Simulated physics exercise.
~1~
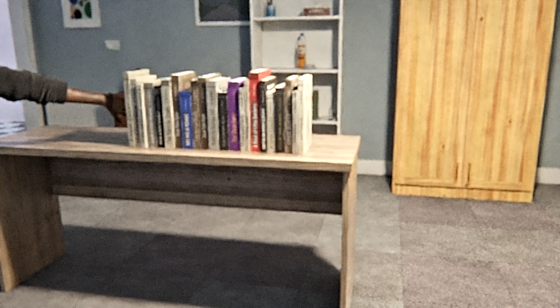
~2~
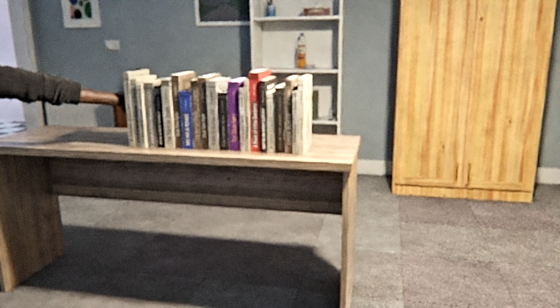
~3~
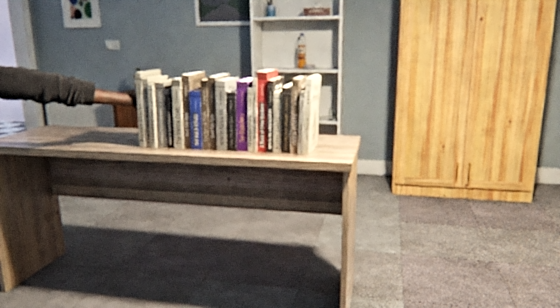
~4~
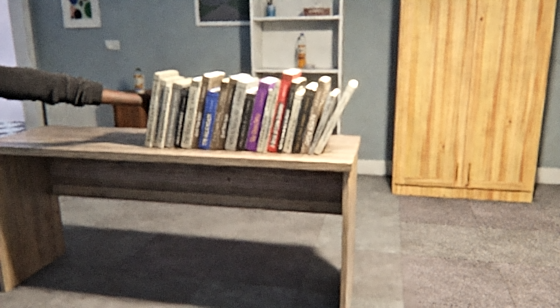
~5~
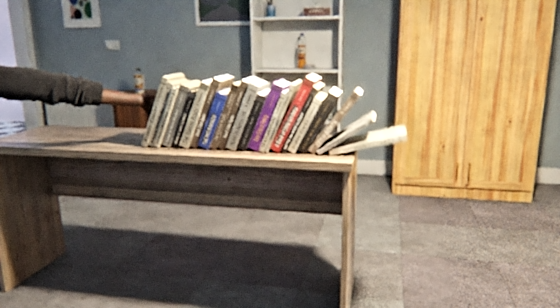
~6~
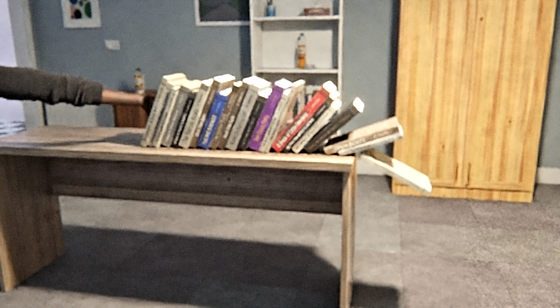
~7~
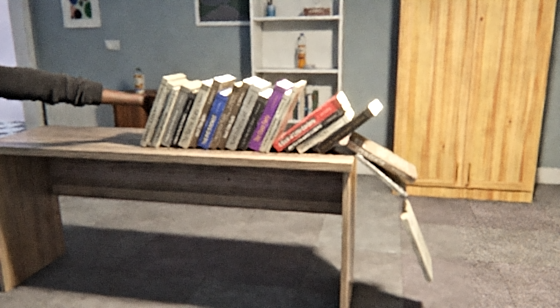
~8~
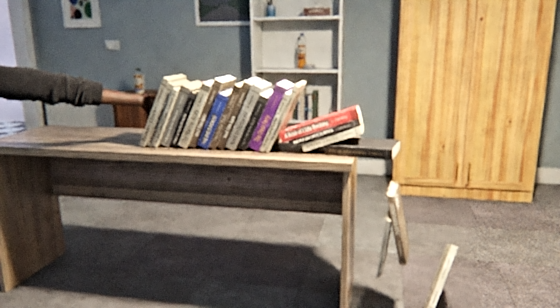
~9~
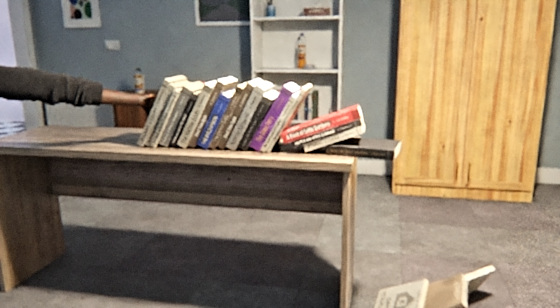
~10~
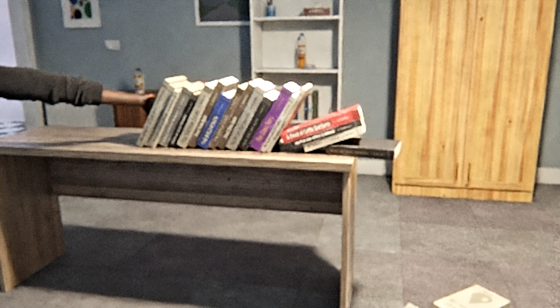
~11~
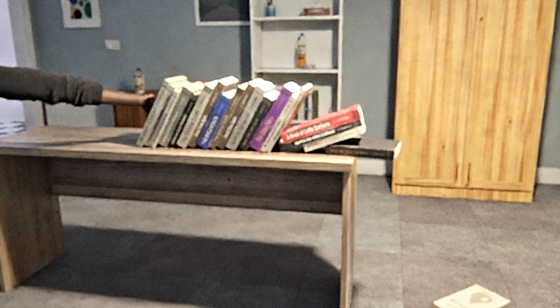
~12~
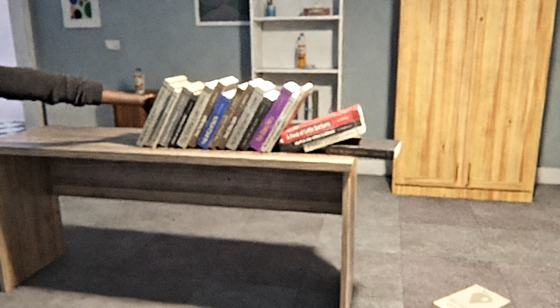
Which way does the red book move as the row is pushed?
The red book moves to the right, tipping over as it goes and ending up lying nearly flat on top of the table.
